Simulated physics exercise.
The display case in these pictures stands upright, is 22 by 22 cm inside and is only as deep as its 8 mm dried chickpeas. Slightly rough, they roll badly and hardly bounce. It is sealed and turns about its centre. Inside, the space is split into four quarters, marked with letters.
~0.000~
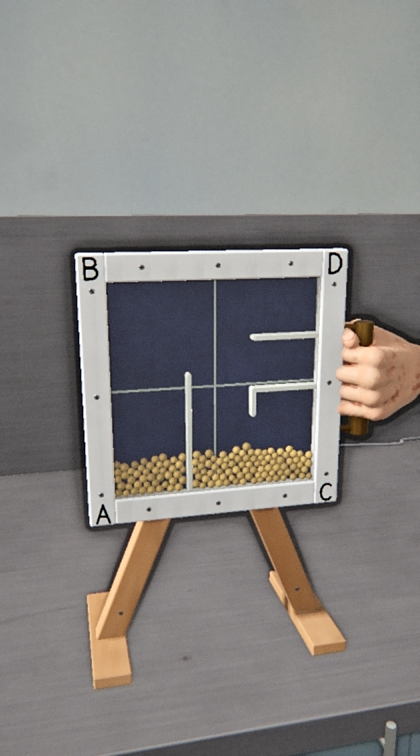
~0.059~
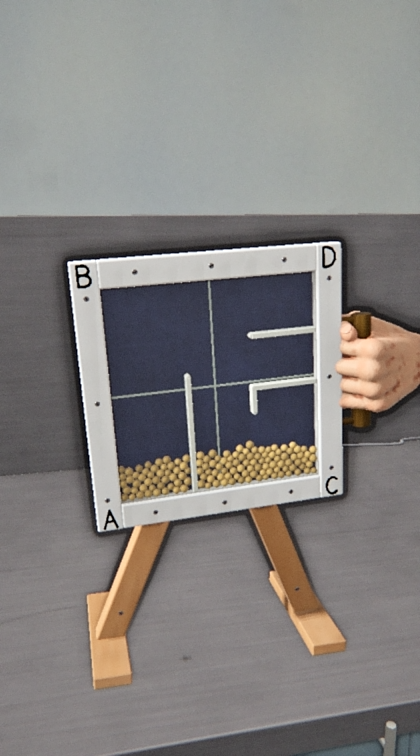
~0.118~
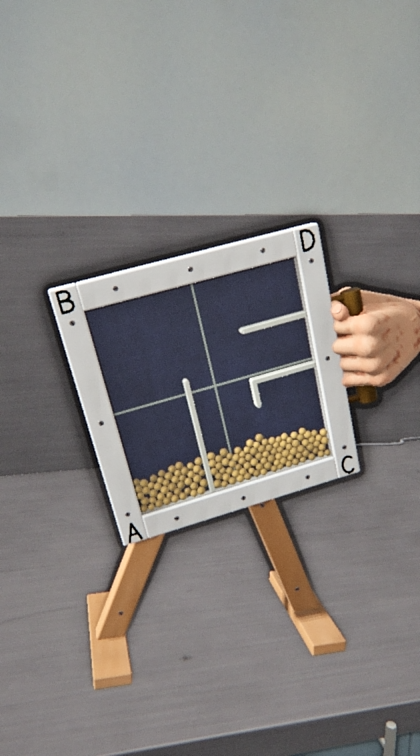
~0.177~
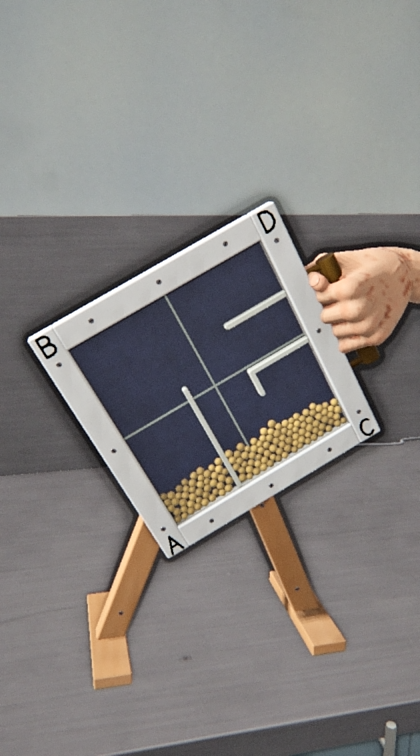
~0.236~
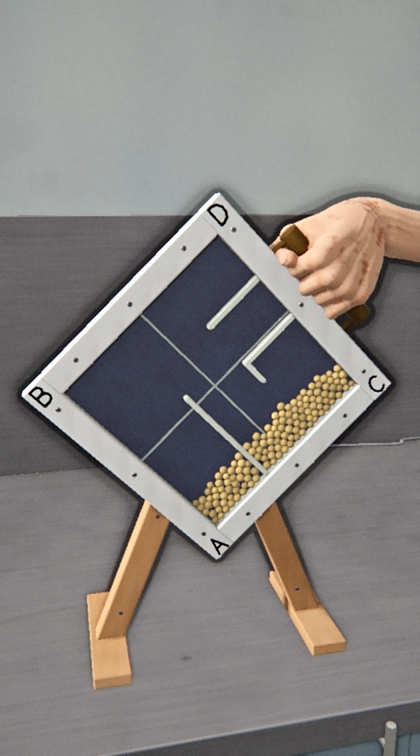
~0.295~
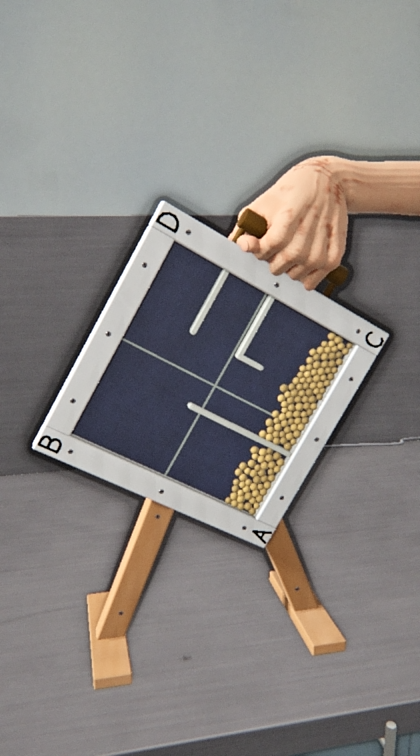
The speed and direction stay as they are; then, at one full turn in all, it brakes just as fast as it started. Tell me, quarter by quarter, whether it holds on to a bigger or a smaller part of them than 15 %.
Quarter A: Bigger. Quarter B: Smaller. Quarter C: Bigger. Quarter D: Bigger.
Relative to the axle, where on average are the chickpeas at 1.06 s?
Roughly 8 cm to the right of the axle and 5 cm below it.
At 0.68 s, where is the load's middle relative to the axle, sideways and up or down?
Roughly 2 cm to the right of the axle and 3 cm beneath it.
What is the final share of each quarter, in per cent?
In order: Quarter A 20, quarter B 0, quarter C 40, quarter D 40.
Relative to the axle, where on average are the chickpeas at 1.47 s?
Some 5 cm right and 2 cm above.
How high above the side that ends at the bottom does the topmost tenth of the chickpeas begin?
Somewhere near 19 cm, I'd say.
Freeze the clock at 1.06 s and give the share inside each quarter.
Quarter A: 0; quarter B: 20; quarter C: 5; quarter D: 75.
After 0.68 s it has turned 165°, the chickpeas' middle is 2 cm right of and 3 cm below the axle; by quarter, A 30 %, B 35 %, C 10 %, D 25 %.
After 1.06 s it has turned 269°, the chickpeas' middle is 8 cm right of and 5 cm below the axle; by quarter, B 20 %, C 5 %, D 75 %.
After 1.47 s it has turned 360°, the chickpeas' middle is 5 cm right of and 2 cm above the axle; by quarter, A 15 %, B 10 %, C 10 %, D 65 %.
In the end, by 2.4 s, A 20 %, B 0 %, C 40 %, D 40 %.
